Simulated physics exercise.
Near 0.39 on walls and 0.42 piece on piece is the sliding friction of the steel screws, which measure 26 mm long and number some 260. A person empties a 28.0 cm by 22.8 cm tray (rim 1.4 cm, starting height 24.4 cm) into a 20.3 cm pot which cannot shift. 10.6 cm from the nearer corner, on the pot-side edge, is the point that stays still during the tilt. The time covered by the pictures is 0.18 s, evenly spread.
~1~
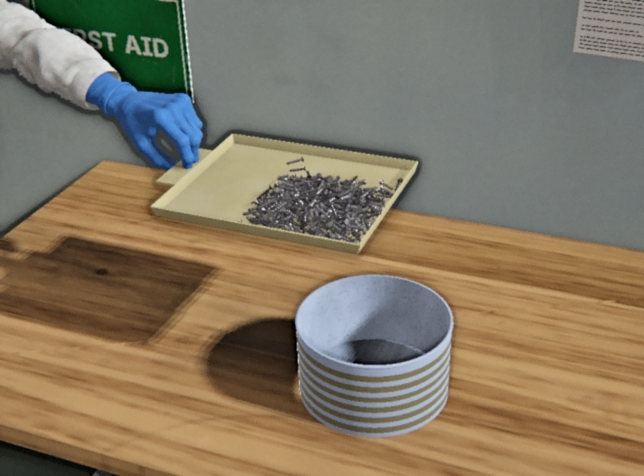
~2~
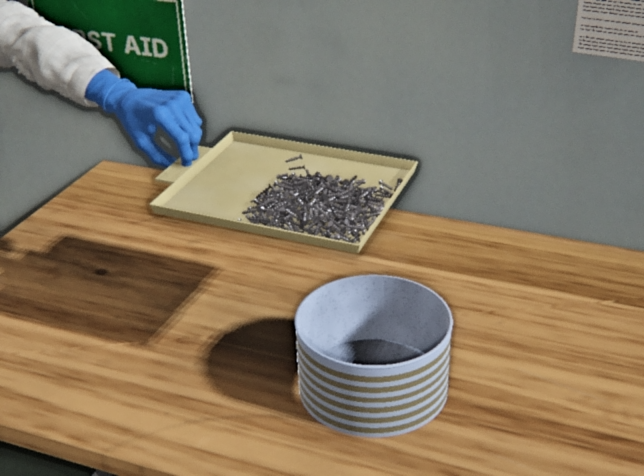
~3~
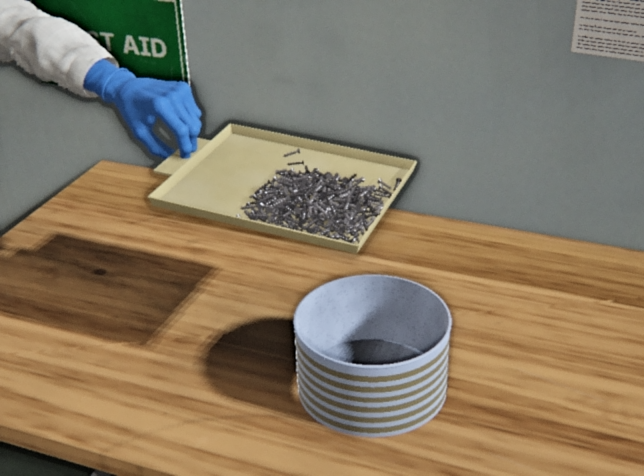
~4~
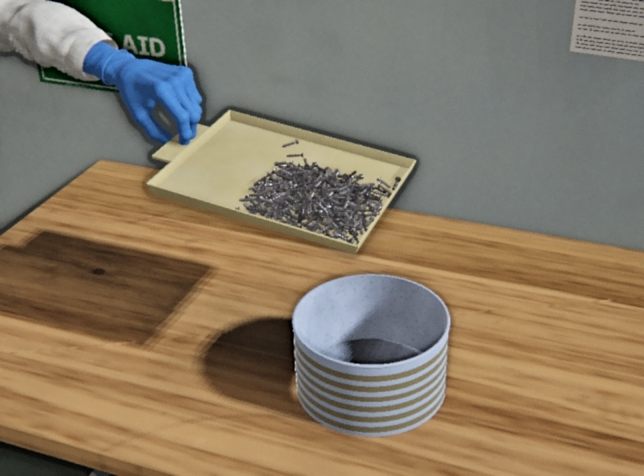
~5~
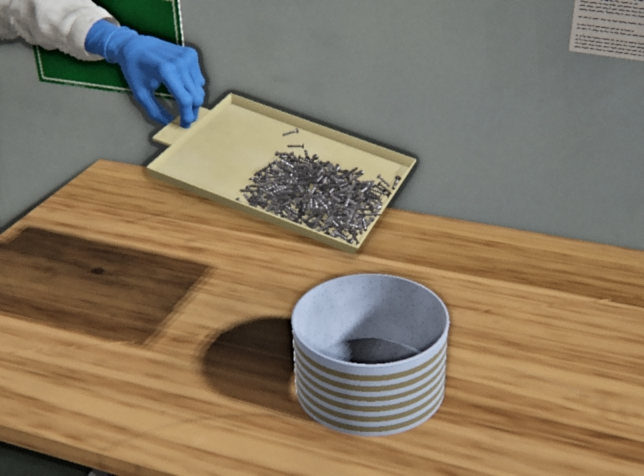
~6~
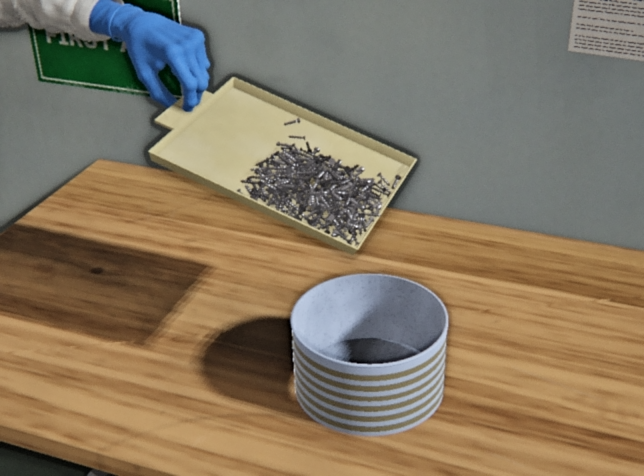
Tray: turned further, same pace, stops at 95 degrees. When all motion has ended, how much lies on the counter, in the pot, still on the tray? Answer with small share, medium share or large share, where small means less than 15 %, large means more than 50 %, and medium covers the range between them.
Counter - medium share; pot - large share; tray - small share.
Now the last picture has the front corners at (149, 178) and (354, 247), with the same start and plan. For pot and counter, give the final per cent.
You'd end with pot at 100 and counter at 0.
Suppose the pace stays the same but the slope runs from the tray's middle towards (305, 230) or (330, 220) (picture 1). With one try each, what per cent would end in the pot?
That would be close to 95 per cent, then close to 100 per cent.
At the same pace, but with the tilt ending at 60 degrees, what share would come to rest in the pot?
It would land at about 65 percent.
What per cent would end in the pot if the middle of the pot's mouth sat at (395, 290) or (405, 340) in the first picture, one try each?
About 65 and 75 per cent.
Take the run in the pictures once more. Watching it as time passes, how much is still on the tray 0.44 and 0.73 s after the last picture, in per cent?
In order, 45 and 0.
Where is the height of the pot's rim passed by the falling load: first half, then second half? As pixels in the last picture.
(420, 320) or so first, later (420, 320).
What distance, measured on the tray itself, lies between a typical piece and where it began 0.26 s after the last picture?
Displacement on the tray: About 4 cm.
Then, 0.26 s after the last picture, tilt 56 degrees; the tray holds 100 %, the pot 0 %.
Then, 0.44 s after the last picture, tilt 83 degrees; the tray holds 45 %, the pot 5 %.
Then, 0.73 s after the last picture, tilt 95 degrees; the tray holds 0 %, the pot 75 %.
In the end, counter 25 %, pot 75 %, tray 0 %.
